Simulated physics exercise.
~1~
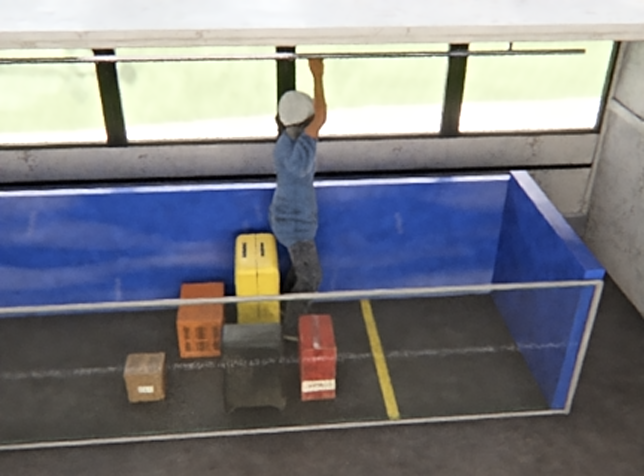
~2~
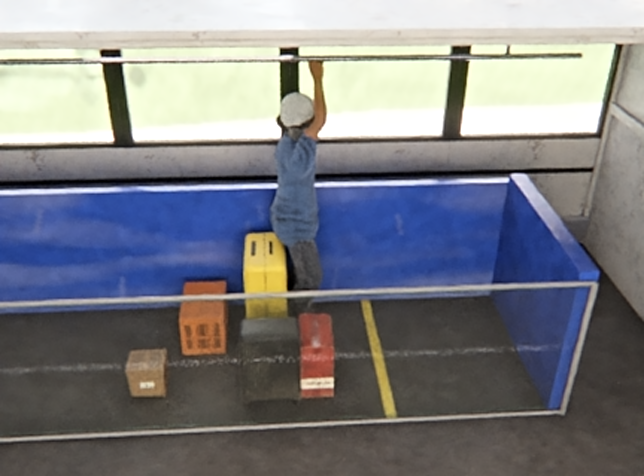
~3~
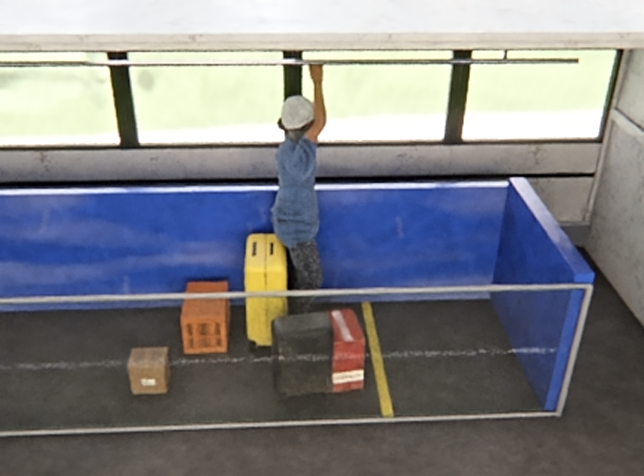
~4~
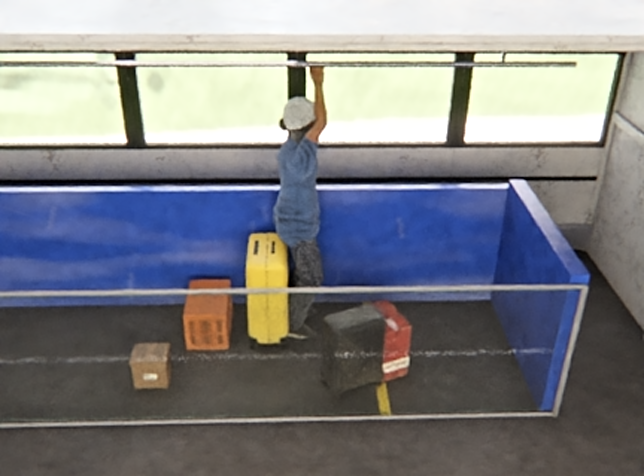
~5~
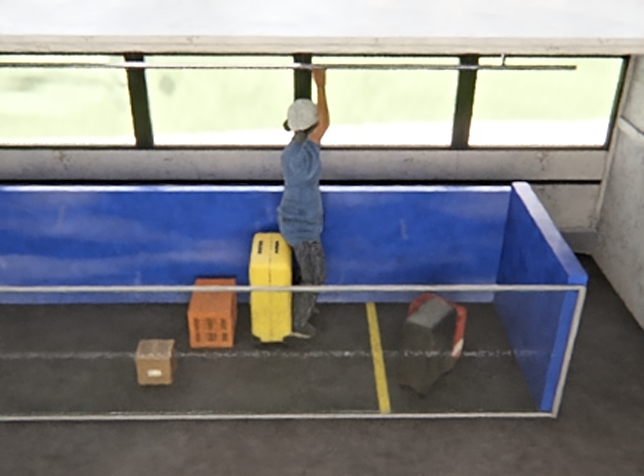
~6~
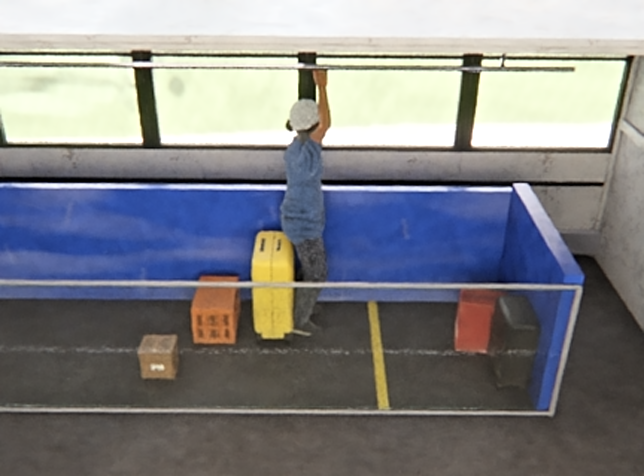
A black case slides right across a bus floor, meets a red carton and moves with it over the yellow line, both ending near the blue end wall, while a passenger grips the overhead rail and a yellow case, orange crate and small brown box stay behind the line.
